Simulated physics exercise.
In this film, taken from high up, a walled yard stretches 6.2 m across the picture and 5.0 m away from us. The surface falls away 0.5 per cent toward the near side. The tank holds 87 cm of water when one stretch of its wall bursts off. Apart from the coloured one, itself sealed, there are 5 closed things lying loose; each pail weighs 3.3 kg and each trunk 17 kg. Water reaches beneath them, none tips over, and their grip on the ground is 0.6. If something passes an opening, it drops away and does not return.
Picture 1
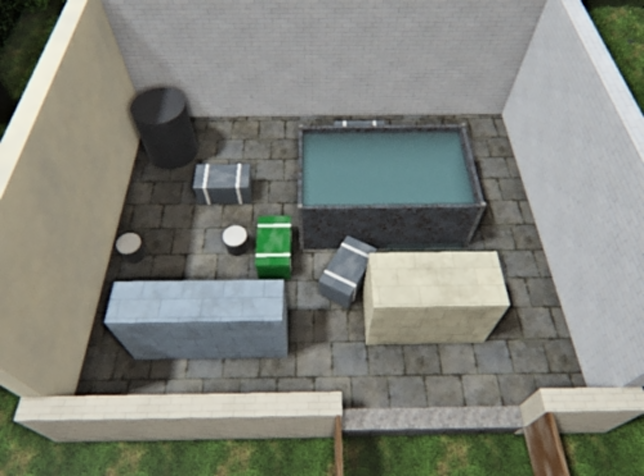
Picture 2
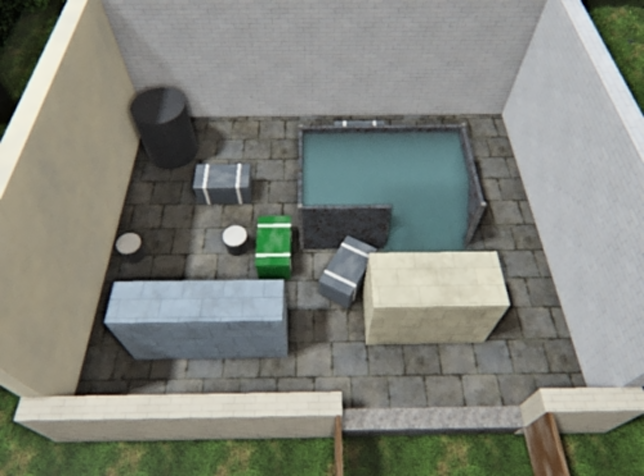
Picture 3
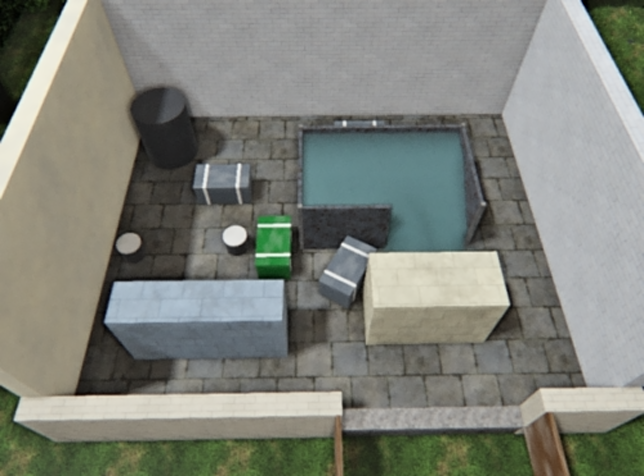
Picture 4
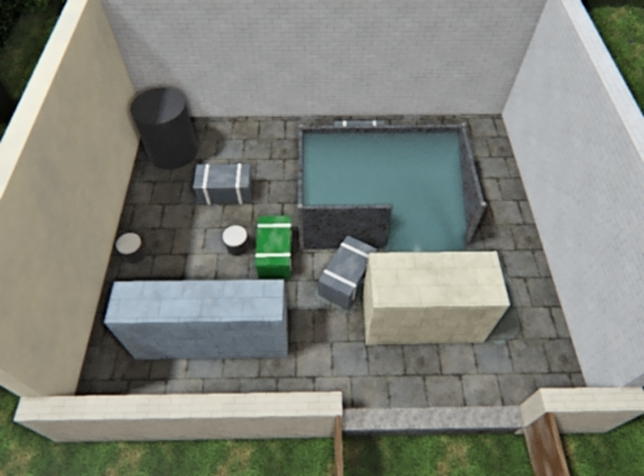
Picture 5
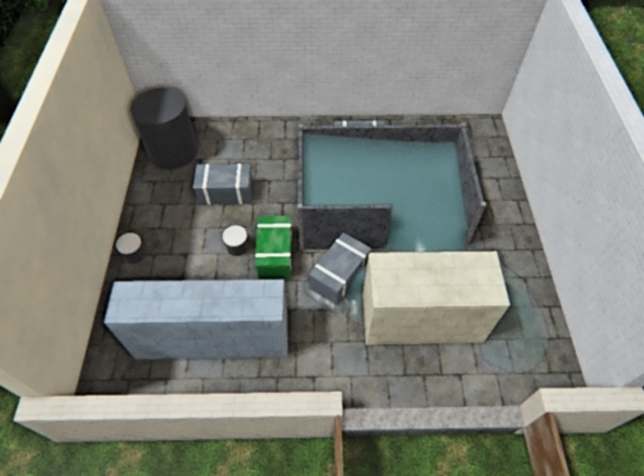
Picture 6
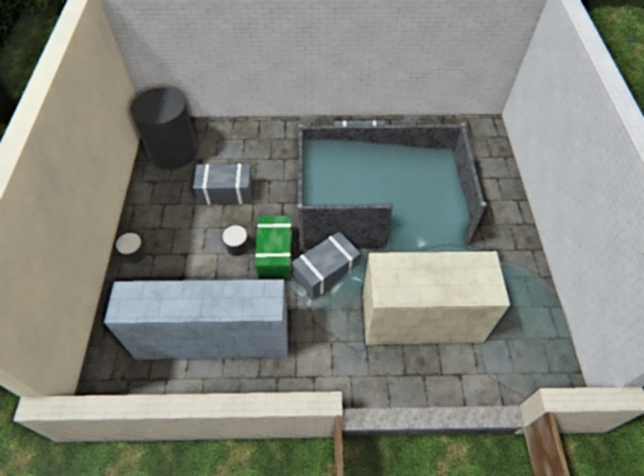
At the start, a walled yard holds a full tank of water, with a green trunk, grey trunks and larger blocks around it. Part of the tank's near wall disappears, and water spreads thinly around the cream block, while the nearest grey trunk turns and shifts left toward the green one.
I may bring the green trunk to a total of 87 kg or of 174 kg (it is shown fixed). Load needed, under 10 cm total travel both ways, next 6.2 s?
Higher.
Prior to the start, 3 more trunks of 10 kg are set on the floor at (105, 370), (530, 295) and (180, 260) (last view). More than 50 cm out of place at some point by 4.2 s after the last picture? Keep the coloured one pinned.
Results, in sequence: Not exceeded / exceeded / exceeded.
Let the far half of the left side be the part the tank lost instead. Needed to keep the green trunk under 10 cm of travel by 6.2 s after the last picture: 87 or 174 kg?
The lighter one.
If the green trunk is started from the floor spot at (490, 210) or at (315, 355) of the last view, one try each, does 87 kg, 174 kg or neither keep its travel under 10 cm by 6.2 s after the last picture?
Taking the two tries in order, even the light one works and even the light one works.
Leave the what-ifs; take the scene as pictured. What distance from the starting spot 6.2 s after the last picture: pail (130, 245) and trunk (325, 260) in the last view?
Net shift, one by one: 250 cm / 120 cm.
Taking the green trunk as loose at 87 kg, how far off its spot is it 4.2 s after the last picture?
I'd put it at roughly 80 cm.
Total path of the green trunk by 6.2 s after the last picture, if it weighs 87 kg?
Adding it all up, something like 80 cm.
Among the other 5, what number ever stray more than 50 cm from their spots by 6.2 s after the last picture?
The tally stands at 3.
Then, 0.6 s after the last picture the green trunk would be 7 cm from its start with 87 kg and 0 cm from its start with 174 kg; 11 cm of water round it then.
Then, 2.3 s after the last picture the green trunk would be 77 cm from its start with 87 kg and 0 cm from its start with 174 kg; 10 cm of water round it then.
Then, 4.2 s after the last picture the green trunk would be 77 cm from its start with 87 kg and 0 cm from its start with 174 kg; 7 cm of water round it then.
Then, 6.2 s after the last picture the green trunk would be 77 cm from its start with 87 kg and 0 cm from its start with 174 kg; 7 cm of water round it then.
